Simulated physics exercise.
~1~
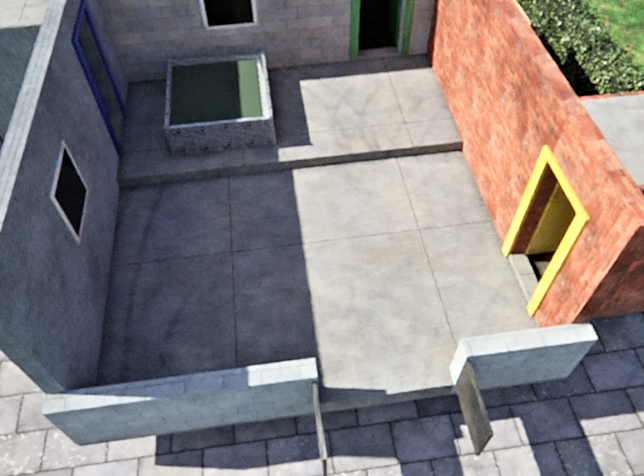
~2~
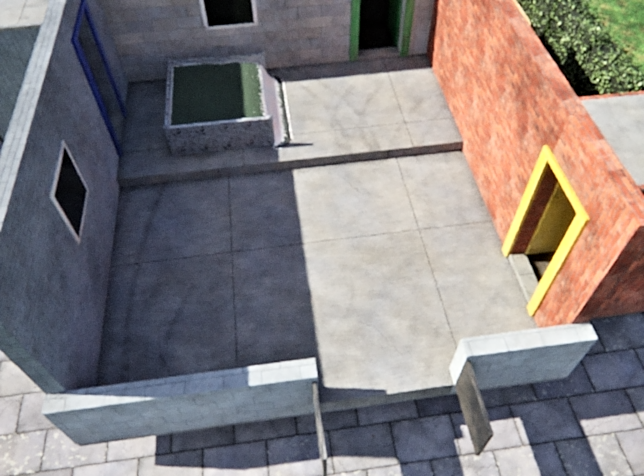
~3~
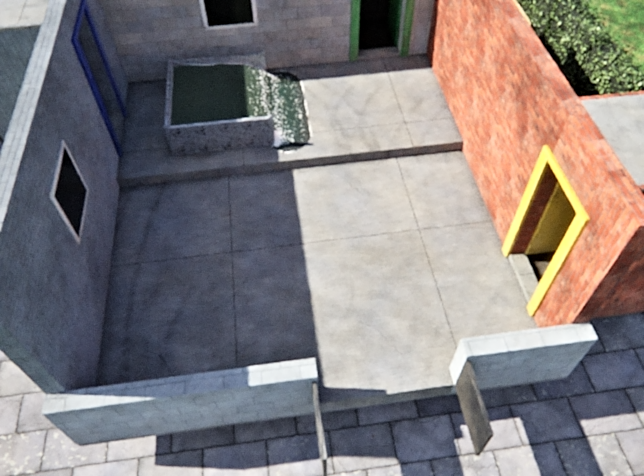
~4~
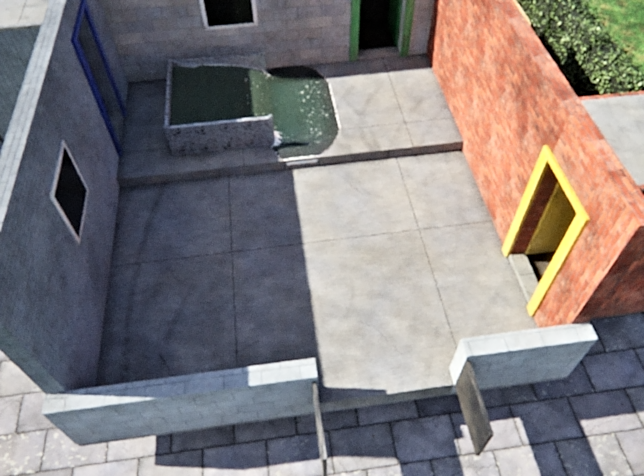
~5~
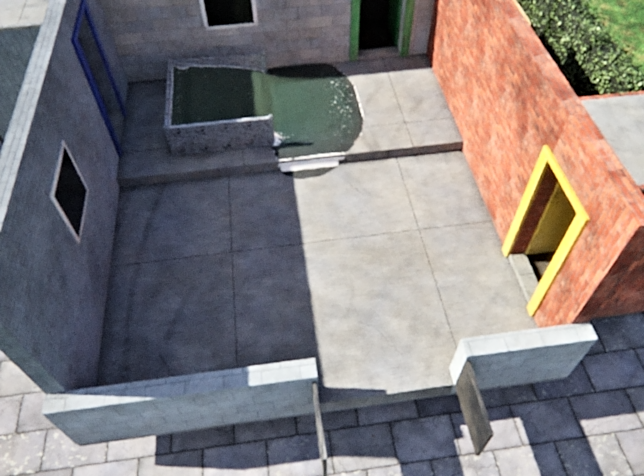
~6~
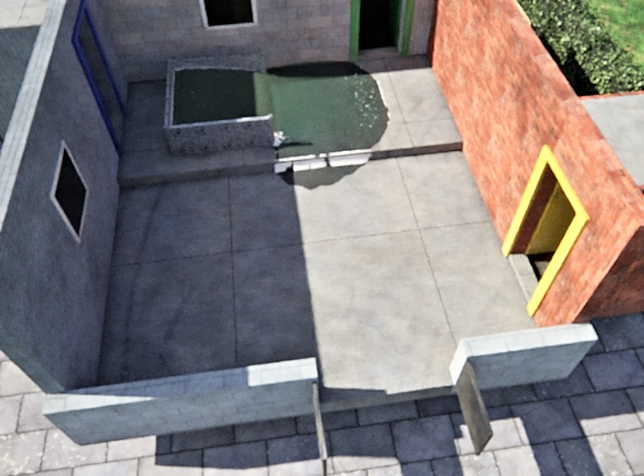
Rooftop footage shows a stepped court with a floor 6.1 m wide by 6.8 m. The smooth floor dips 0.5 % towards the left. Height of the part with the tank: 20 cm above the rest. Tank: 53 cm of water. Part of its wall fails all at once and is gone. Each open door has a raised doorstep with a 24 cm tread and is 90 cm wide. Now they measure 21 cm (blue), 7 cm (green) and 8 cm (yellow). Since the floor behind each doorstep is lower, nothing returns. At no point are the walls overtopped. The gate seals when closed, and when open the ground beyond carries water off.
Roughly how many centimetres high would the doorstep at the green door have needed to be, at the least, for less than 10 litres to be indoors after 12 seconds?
At least 18 cm or so.
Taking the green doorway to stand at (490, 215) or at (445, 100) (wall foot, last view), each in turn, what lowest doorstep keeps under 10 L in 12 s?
First place around 6.5 cm, second around 22 cm.
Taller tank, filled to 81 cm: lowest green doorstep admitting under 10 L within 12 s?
You'd need a step of close to 30 cm.
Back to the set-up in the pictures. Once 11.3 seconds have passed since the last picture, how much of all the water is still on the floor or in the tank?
I'd put it at about 78 per cent.
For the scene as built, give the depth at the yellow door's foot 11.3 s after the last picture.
Depth: Near 3.0 cm.
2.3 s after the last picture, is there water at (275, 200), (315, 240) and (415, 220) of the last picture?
Well, in sequence they're bone-dry, bone-dry and soaked.
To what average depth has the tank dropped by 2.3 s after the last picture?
Around 11 cm on average.
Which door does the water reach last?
The blue one comes last.
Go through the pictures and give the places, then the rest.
The tank at (218, 91) is whole and still, 53 cm deep; the green door at (382, 13) is dry, in the first picture.
The gap is at (267, 103), the front 0.3 m out at (286, 141); the back of the tank holds 53 cm, in the second picture.
Water pours out at (267, 104) and has run 0.6 m, to (306, 139); about 9 cm deep outside, 53 cm at the back, in the third picture.
The gap is at (267, 105), the front 1.2 m out at (334, 129); the back of the tank holds 52 cm, in the fourth picture.
The front is at (358, 120), 1.6 m from the gap at (267, 105); 3.9 m2 of floor is wet, 47 cm left at the back, in the fifth picture.
The gap is at (267, 105), the front 2.1 m out at (384, 120); the back of the tank holds 45 cm; the green door at (382, 13), 2.7 m from the gap, is still 0.6 m from the nearest water, in the sixth picture.
Then, 0.7 s after the last picture water covers 25 % of the floor, deepest (20 cm) near (280, 124); 8 cm at the green door, 0 litres in over its 7 cm doorstep.
Then, 2.3 s after the last picture water covers 35 % of the floor, deepest (24 cm) near (390, 71); 18 cm at the green door, 24 litres in over its 7 cm doorstep.
Then, 11.3 s after the last picture water covers 90 % of the floor, deepest (10 cm) near (120, 192); 2 cm at the green door, 93 litres in over its 7 cm doorstep.
At the green door as built, the water peaked near 18 cm, 2.3 s after the last picture.
With a doorstep of 15 cm, 21 litres would have come in within the 12 s; with 20 cm, 6 litres. So under 10 litres takes about 18 cm.
